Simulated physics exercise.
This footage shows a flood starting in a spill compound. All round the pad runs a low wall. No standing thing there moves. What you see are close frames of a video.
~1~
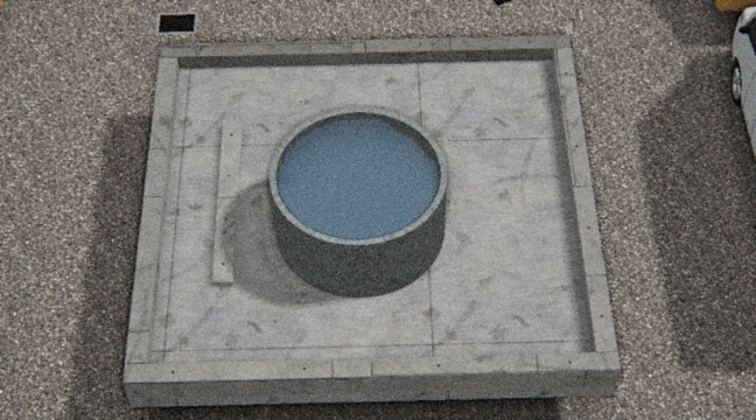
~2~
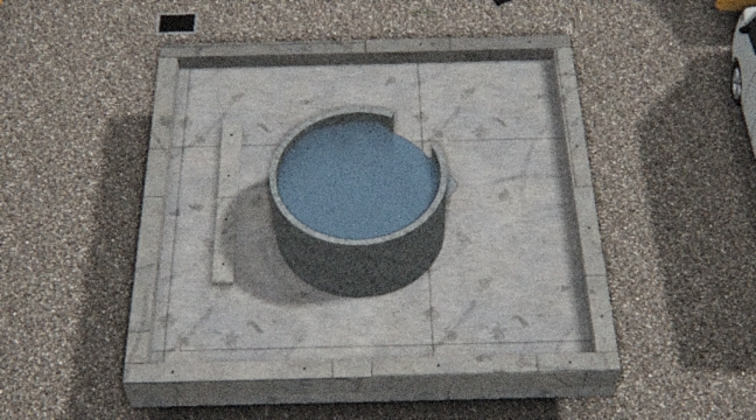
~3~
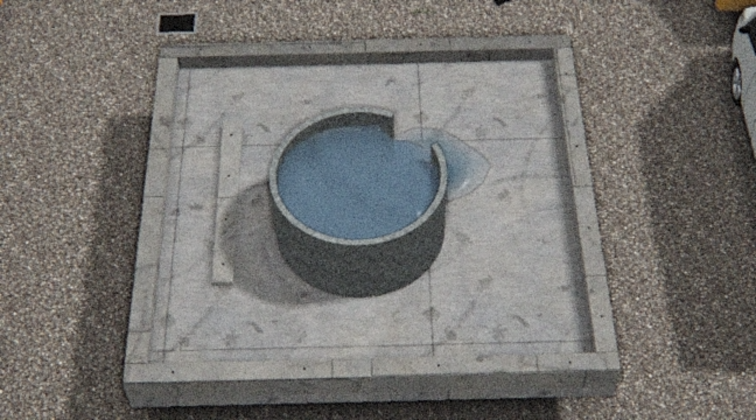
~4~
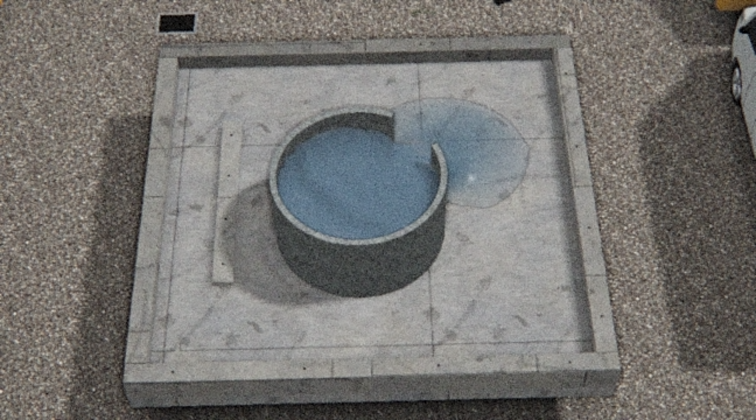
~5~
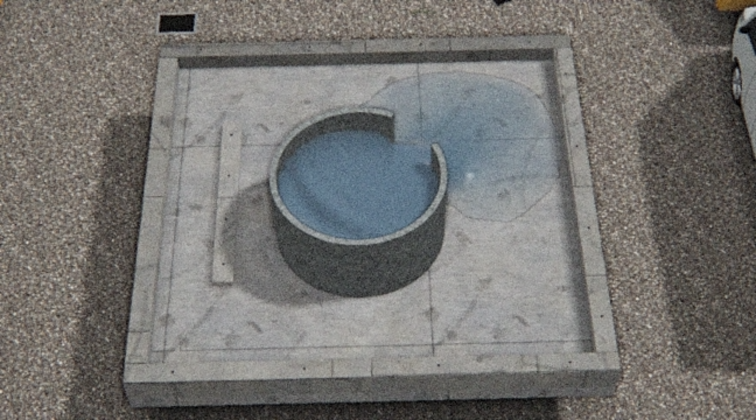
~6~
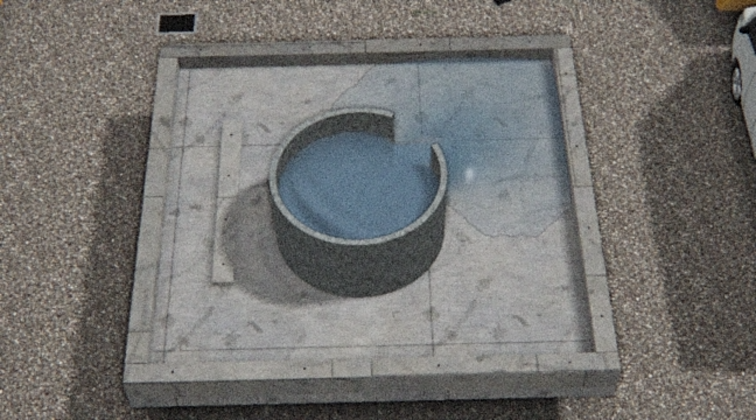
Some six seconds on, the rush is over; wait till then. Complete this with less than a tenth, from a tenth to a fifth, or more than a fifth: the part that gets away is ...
The part that gets away is from a tenth to a fifth.
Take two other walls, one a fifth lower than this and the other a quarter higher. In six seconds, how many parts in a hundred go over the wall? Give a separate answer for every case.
Well, you'd get 22 per cent in the first case and 6 per cent in the second.
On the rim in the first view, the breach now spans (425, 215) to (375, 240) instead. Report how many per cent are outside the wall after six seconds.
Close to 22 per cent, I reckon.
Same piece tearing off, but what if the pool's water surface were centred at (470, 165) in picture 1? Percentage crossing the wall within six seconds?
Share found: Around 32 %.
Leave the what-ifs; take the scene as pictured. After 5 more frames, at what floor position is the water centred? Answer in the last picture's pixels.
Around pixel (404, 195) of the last picture.
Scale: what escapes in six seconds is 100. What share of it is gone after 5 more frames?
Near 15 in a hundred.
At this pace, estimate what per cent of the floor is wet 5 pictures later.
Roughly 30 %.
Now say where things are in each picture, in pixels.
The first picture shows still water in the round tank at (359, 178).
In the second picture, water pours out on the round tank's far side and has run to a hidden place.
In the third picture, the front is at (481, 164), out from the gap on the round tank's far side.
In the fourth picture, the front is at (507, 127), out from the gap on the round tank's far side.
In the fifth picture, the front is at (532, 98), out from the gap on the round tank's far side.
In the sixth picture, water pours out on the round tank's far side and has run to (550, 64).
A moment on, water covers 30 % of the floor; the low wall has let 0 % over.
Next, water covers 30 % of the floor; the low wall has let 2 % over.
Then, water covers 45 % of the floor; the low wall has let 12 % over.
Later, water covers 65 % of the floor; the low wall has let 14 % over.
In the end, water covers 80 % of the floor; the low wall has let 15 % over.
